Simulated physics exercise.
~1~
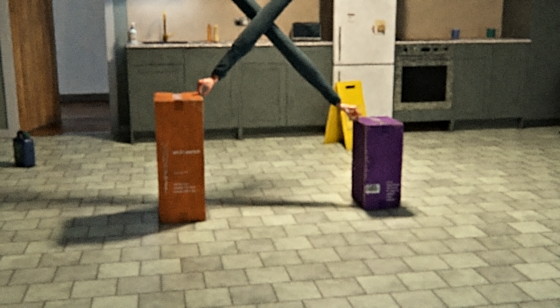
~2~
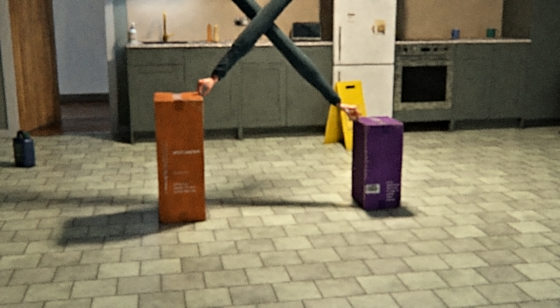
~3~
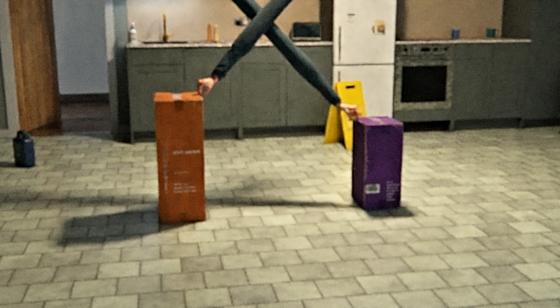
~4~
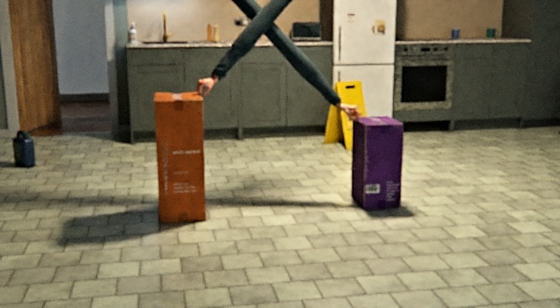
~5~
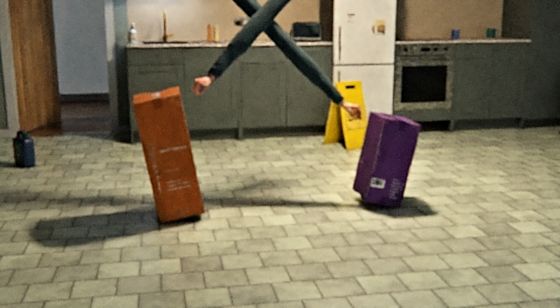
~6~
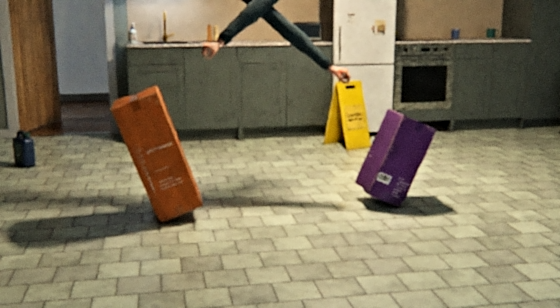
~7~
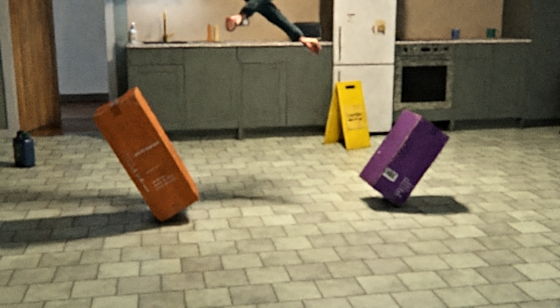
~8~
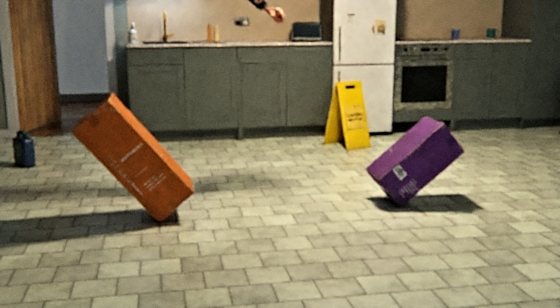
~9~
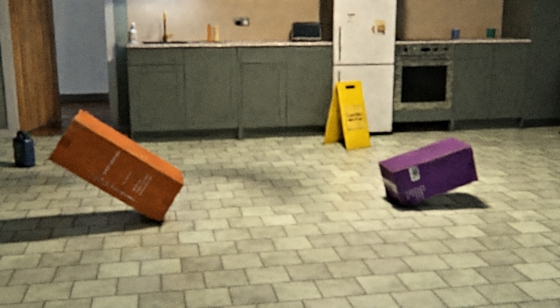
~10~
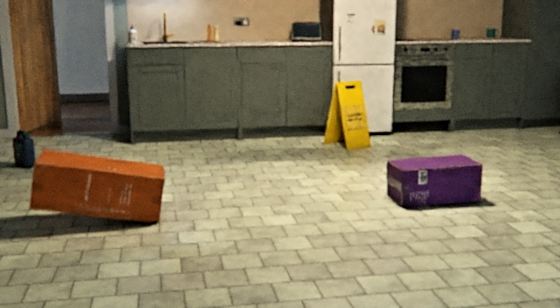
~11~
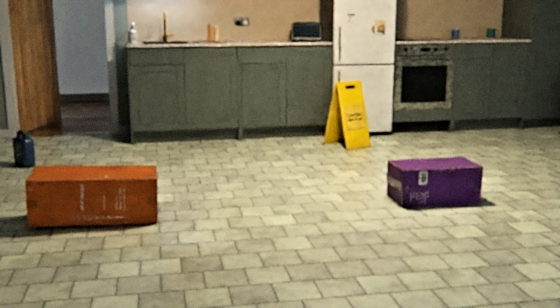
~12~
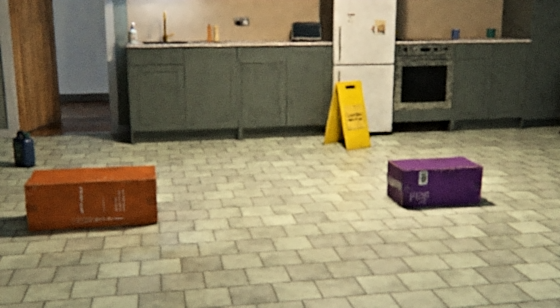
Orange and purple boxes tipping apart in a kitchen after crossed arms push and withdraw, both ending on their sides.
